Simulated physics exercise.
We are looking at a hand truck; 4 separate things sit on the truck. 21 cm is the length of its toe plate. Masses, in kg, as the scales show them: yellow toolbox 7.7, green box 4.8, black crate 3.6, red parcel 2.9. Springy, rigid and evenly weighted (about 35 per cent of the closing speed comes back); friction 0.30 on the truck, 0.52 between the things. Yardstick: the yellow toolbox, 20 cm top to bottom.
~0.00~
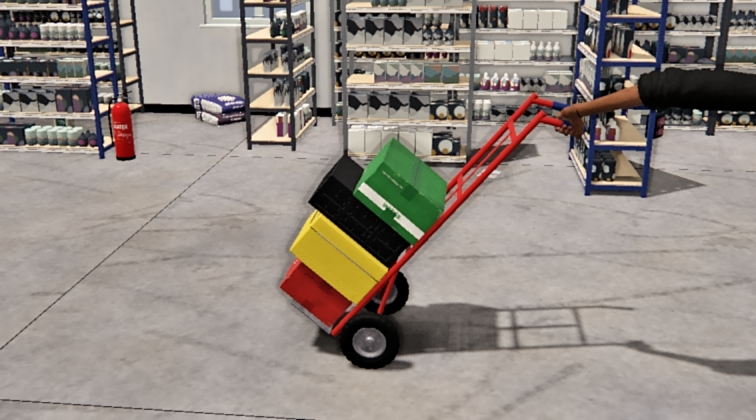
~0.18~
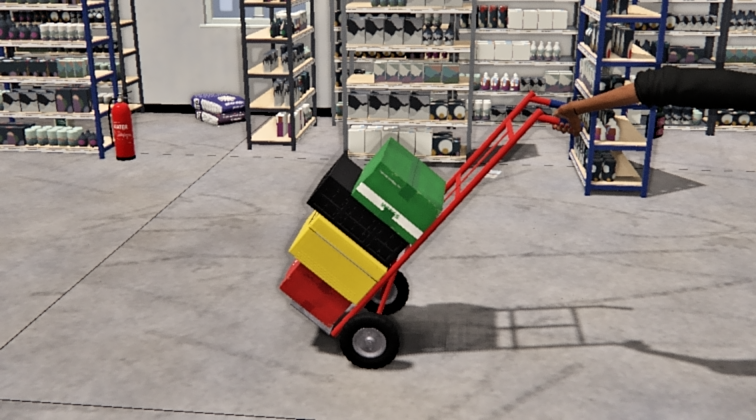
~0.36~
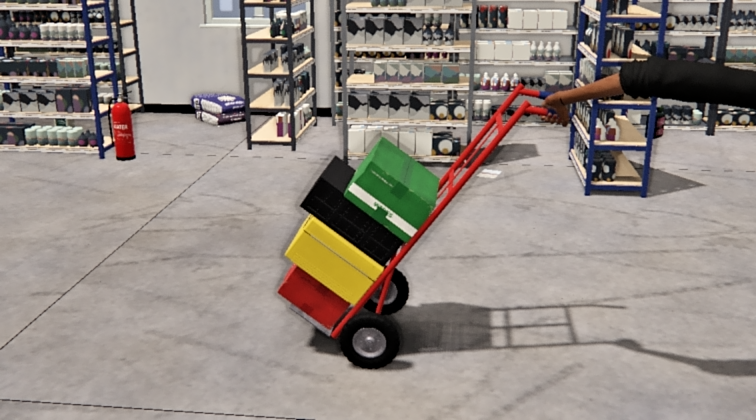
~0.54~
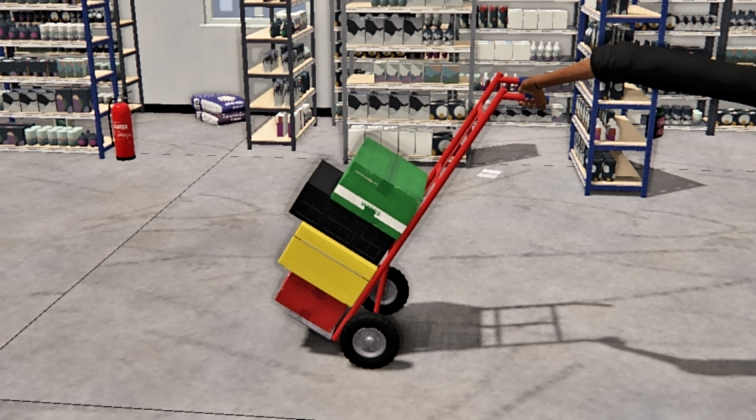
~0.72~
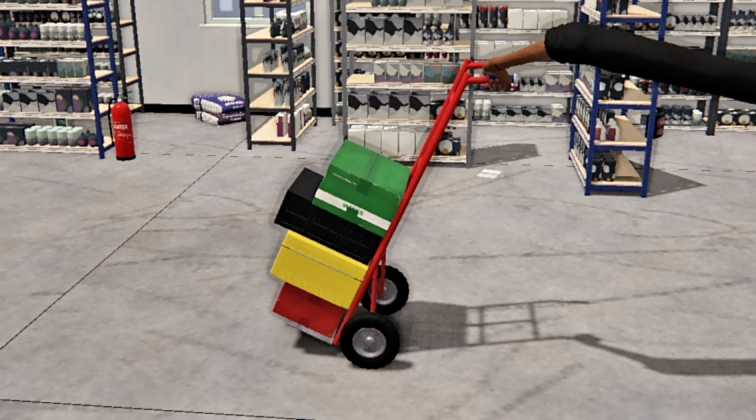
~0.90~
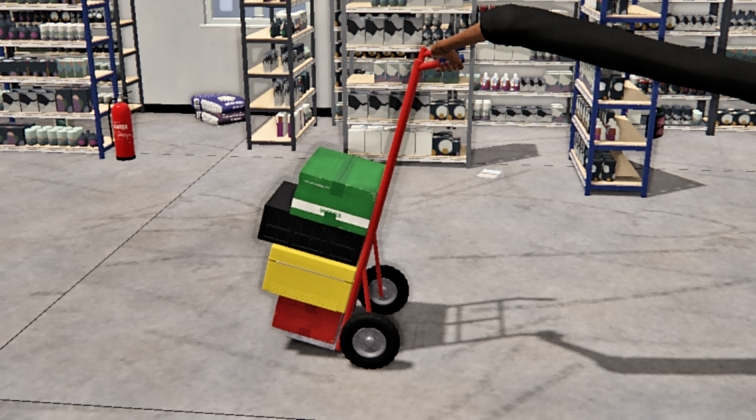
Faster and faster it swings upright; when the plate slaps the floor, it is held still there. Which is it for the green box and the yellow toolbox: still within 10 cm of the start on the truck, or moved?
Result: Green box changes position; yellow toolbox changes position.
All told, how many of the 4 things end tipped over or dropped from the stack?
Count: 4.
After 1.90 s, truck upright; green box tipped 34° from how it sat near (224, 208); yellow toolbox tipped 34° from how it sat near (268, 275); black crate tipped 34° from how it sat.
After 2.30 s, truck upright; yellow toolbox, green box and black crate now dropped from the stack; red parcel on its side.
At rest (3.4 s), dropped from the stack, yellow toolbox, green box and black crate; tipped over on the truck, red parcel. Seen from the same camera at the end, green box near (30, 302), yellow toolbox near (222, 295).
